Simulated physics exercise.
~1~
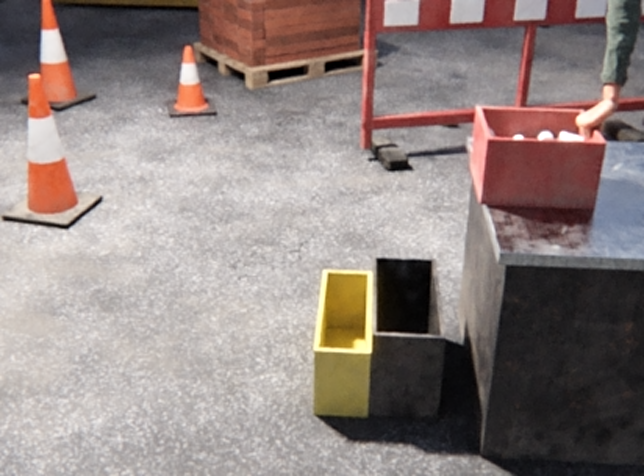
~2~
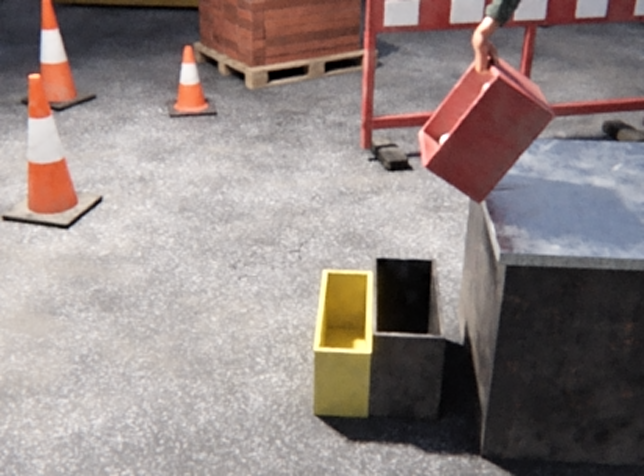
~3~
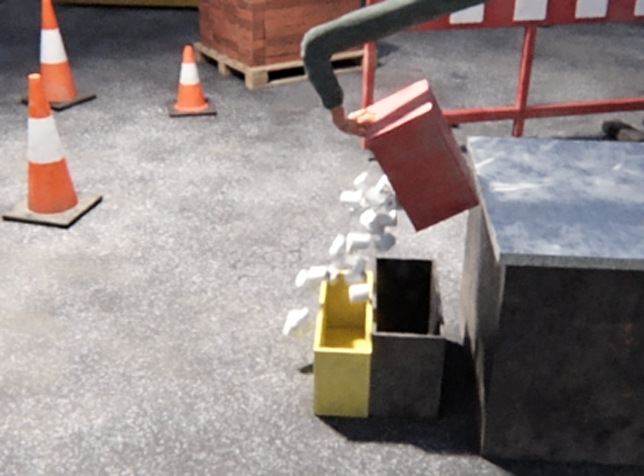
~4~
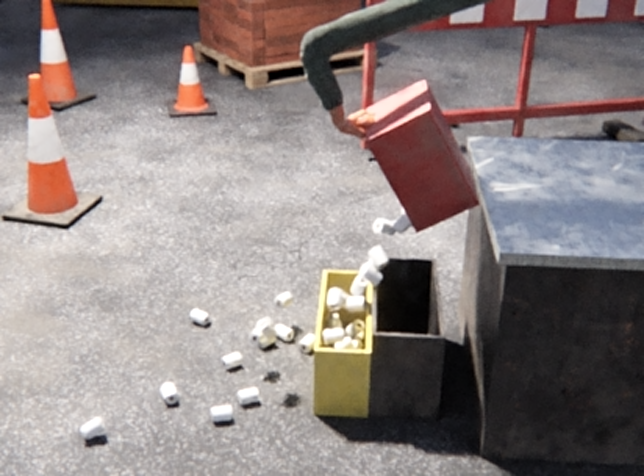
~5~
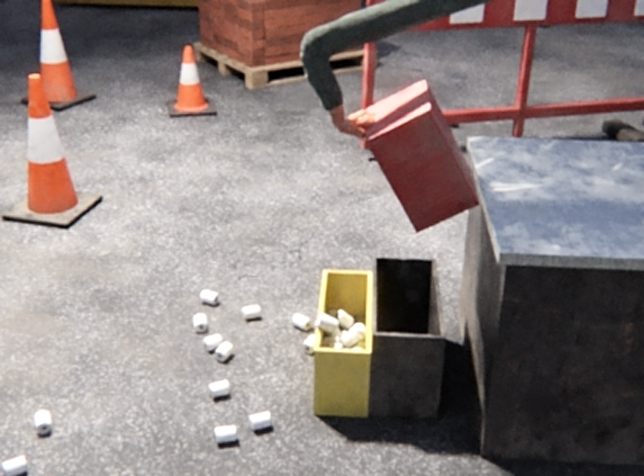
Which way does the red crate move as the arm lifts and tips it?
The red crate moves to the left, off the bench.
